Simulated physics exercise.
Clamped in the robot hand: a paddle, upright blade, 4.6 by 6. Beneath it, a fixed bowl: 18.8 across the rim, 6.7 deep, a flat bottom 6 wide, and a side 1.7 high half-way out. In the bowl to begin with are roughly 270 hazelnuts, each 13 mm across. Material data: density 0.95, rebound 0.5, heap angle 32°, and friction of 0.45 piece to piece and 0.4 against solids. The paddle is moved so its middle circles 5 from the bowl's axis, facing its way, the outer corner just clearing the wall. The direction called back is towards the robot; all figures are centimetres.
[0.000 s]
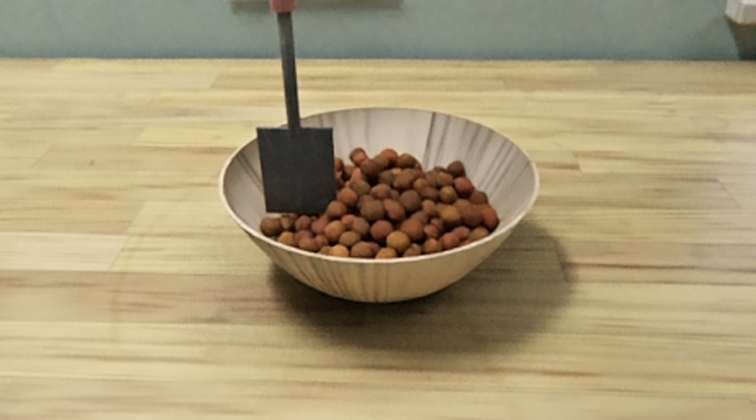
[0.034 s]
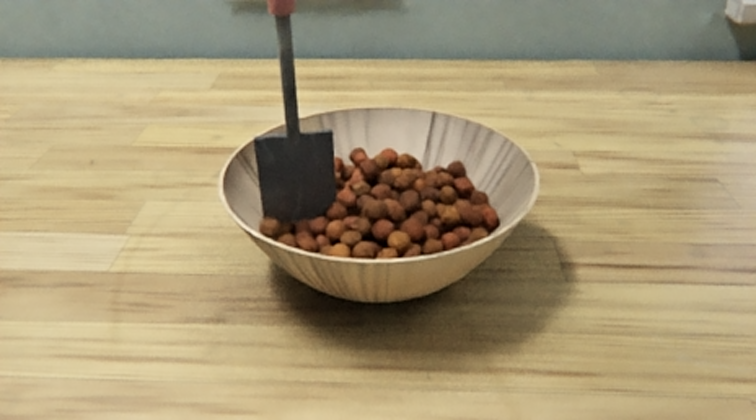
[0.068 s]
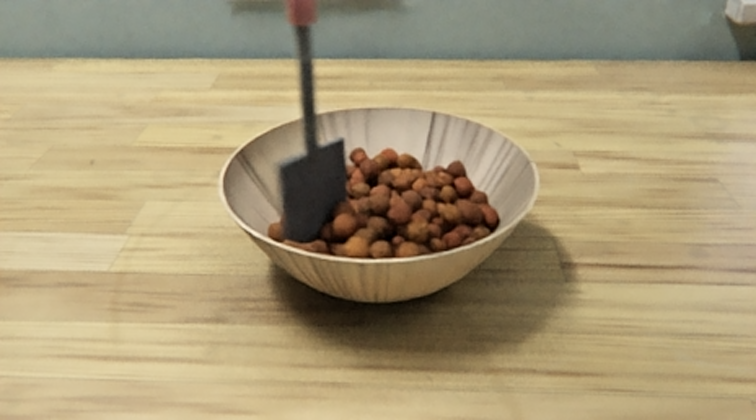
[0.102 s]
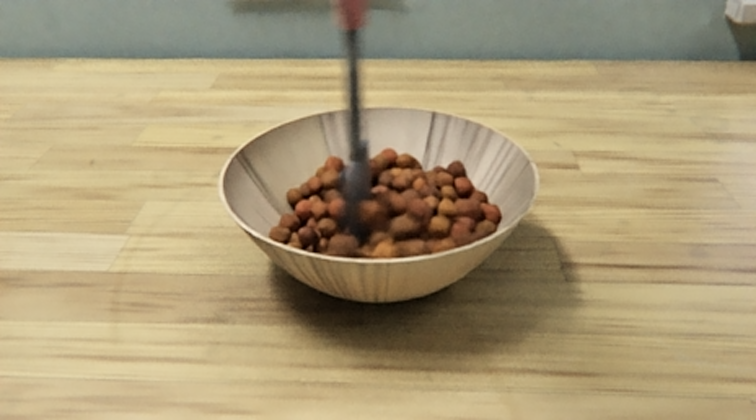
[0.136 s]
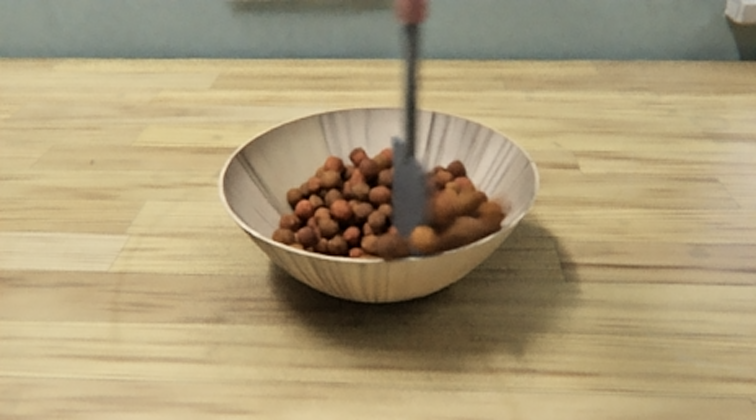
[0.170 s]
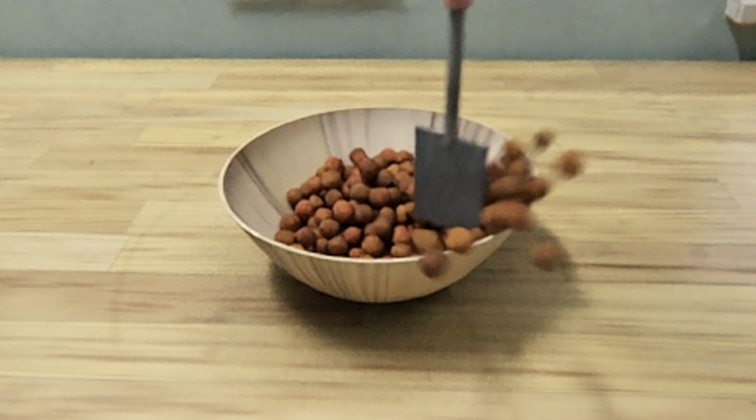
A dark flat paddle sweeping left to right through small brown balls in a pale bowl, flinging several over the right rim.
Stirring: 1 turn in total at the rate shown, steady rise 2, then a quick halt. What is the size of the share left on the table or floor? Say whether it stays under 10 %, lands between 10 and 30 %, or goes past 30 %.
It lands between 10 and 30 %.
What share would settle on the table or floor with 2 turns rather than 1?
It would be around 25 per cent.
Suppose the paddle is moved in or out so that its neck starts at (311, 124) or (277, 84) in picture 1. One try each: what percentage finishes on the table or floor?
Near 25 and 0 in a hundred, one try each.
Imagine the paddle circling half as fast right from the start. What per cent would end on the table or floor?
5 per cent.
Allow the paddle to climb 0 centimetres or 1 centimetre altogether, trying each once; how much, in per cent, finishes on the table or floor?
Trial one: Roughly 40 %; trial two: Roughly 25 %.
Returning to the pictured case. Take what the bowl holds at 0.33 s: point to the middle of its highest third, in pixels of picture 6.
Around (352, 184).
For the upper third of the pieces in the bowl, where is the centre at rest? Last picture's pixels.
Roughly at pixel (366, 215).
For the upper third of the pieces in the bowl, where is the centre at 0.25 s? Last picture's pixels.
About (400, 172).
After 0.25 s, 224° round, highest piece 13 above the table; 246 in the bowl, 1 on the table or floor, 27 in flight or on the tool.
After 0.33 s, 302° round, highest piece 13 above the table; 237 in the bowl, 15 on the table or floor, 22 in flight or on the tool.
After 0.57 s, 0° round, highest piece 5 above the table; 228 in the bowl, 44 on the table or floor, 2 in flight or on the tool.
After 1.27 s, 0° round, highest piece 5 above the table; 228 in the bowl, 46 on the table or floor.
At rest, 228 in the bowl, 46 on the table or floor. That is 17 % on the table or floor.
